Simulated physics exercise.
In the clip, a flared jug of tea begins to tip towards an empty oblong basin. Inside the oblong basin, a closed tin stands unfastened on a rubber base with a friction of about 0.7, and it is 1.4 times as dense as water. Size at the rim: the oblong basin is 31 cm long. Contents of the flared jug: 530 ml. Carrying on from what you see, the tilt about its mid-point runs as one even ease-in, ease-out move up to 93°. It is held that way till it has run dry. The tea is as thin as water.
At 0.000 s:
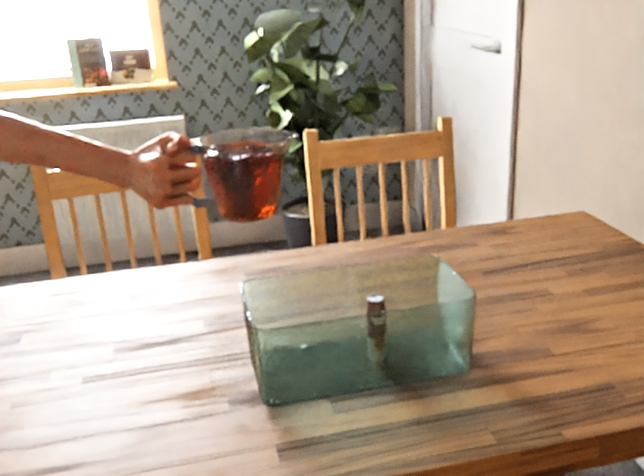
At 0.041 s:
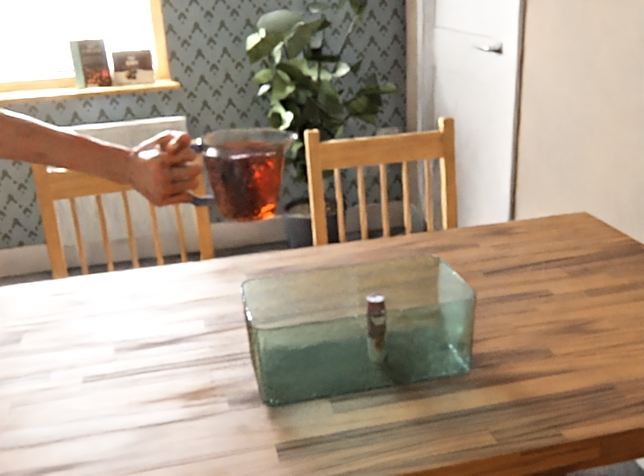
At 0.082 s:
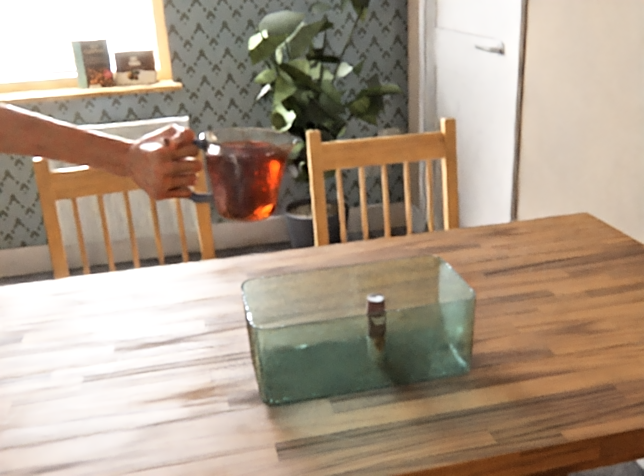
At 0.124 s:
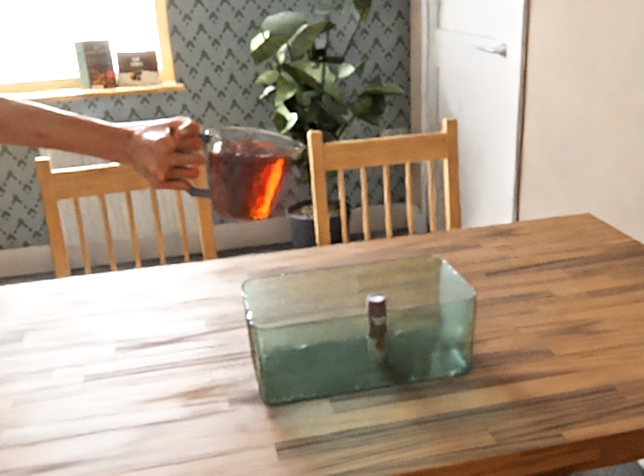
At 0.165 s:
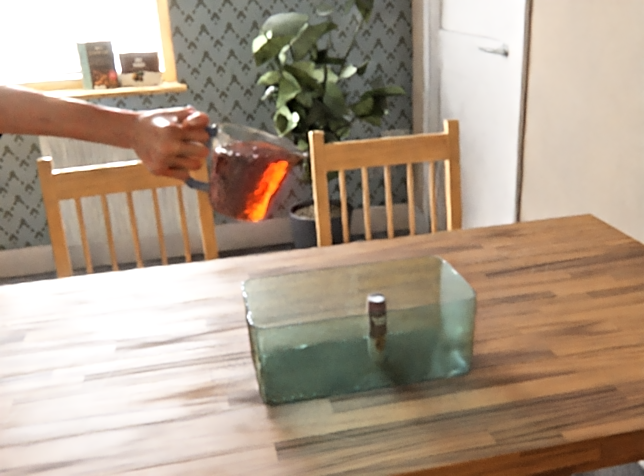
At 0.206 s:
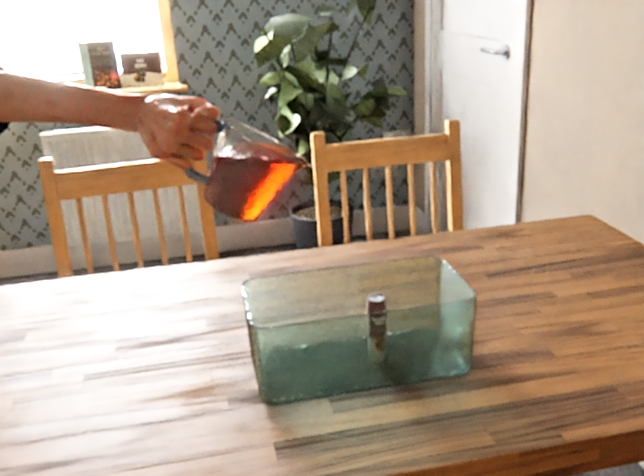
A glass jug of reddish-brown tea, gripped by a hand reaching in from the left, hangs almost level above a wooden table. The hand then tilts it steadily to the right, its spout dipping towards a greenish, clear oblong basin that stays still with a small upright tin inside.
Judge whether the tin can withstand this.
My guess is it's going to keel over.
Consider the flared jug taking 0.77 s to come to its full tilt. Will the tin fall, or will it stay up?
In that case the tin overturns.
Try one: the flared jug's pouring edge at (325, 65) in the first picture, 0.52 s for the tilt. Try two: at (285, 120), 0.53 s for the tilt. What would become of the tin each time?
Try 1: Still standing; try 2: Tipped over.
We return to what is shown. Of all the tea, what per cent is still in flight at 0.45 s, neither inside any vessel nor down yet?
Around 42 percent.
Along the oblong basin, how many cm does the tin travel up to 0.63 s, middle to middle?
Close to 3 cm.
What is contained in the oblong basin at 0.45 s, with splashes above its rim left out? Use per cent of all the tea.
12 %, more or less.
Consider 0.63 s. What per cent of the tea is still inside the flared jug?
Near 12 percent, more or less.
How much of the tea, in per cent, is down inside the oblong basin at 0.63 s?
About 66 %.
After 0.45 s the tilt is 89° and 46 per cent is still to pour; the tin stands where it began.
After 0.63 s the tilt is 93° and 12 per cent is still to pour; the tin leans 16°.
After 0.82 s the tilt is 93° and 2 per cent is still to pour; the tin lies on its side.
After 1.02 s the tilt is 93° and 0 per cent is still to pour; the tin lies on its side.
In the end the tin lies on its side.
